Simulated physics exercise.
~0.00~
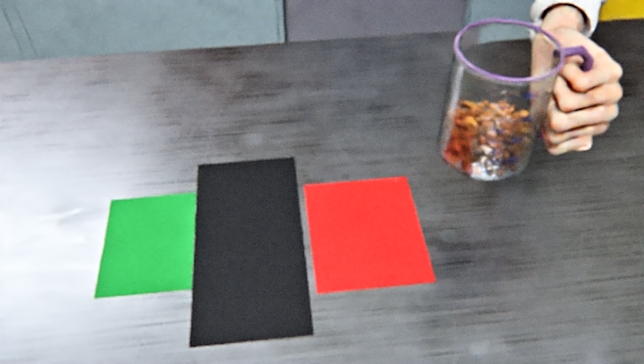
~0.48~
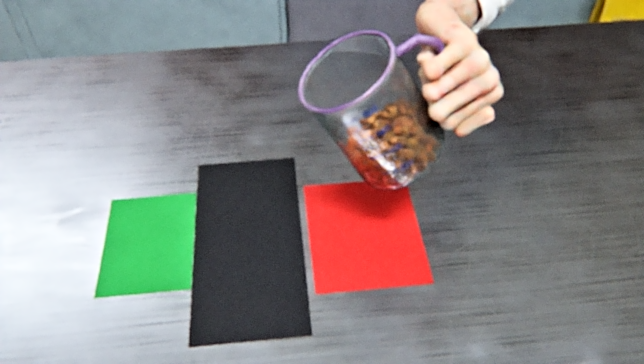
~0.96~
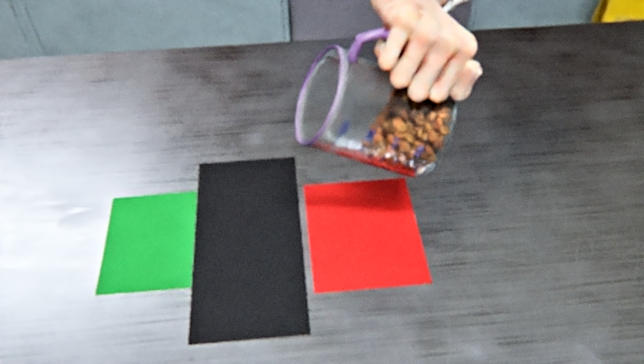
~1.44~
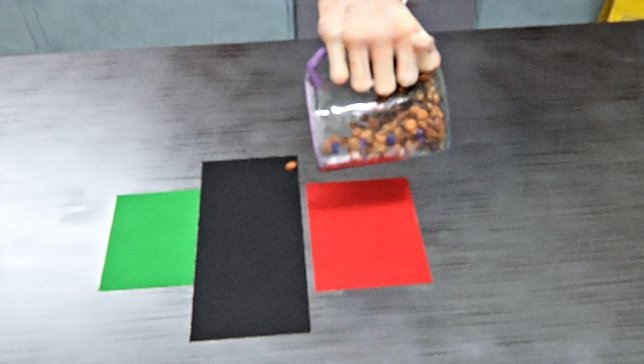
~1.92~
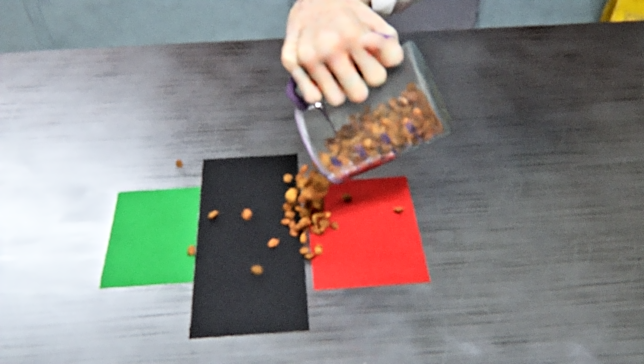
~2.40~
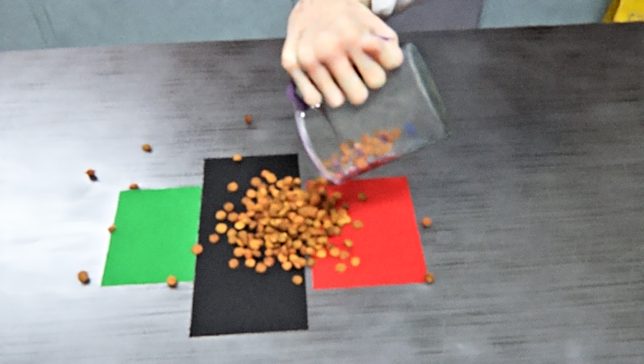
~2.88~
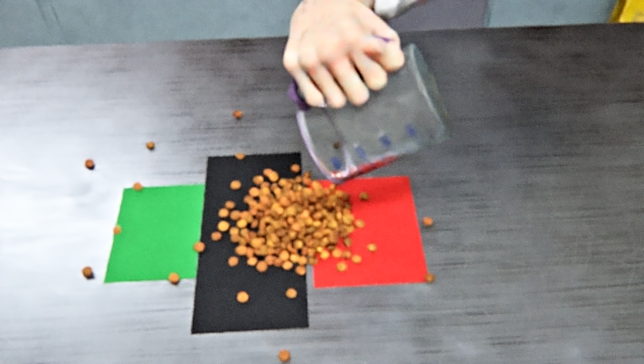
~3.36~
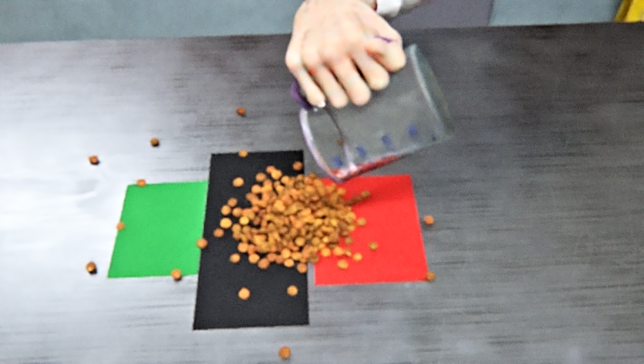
At first, a hand holds a clear jug with a purple rim, partly filled with small brown kibble, at the right above a dark table where green, black and red mats lie side by side. The hand moves the jug left and tips it onto its side over the red mat. As it tilts further, one piece drops onto the black mat, then a stream pours out and pieces scatter. The pile spreads over the black mat and the red mat's left part. Finally, the jug stays tipped and empty, with most kibble on black and a few strays on the table.
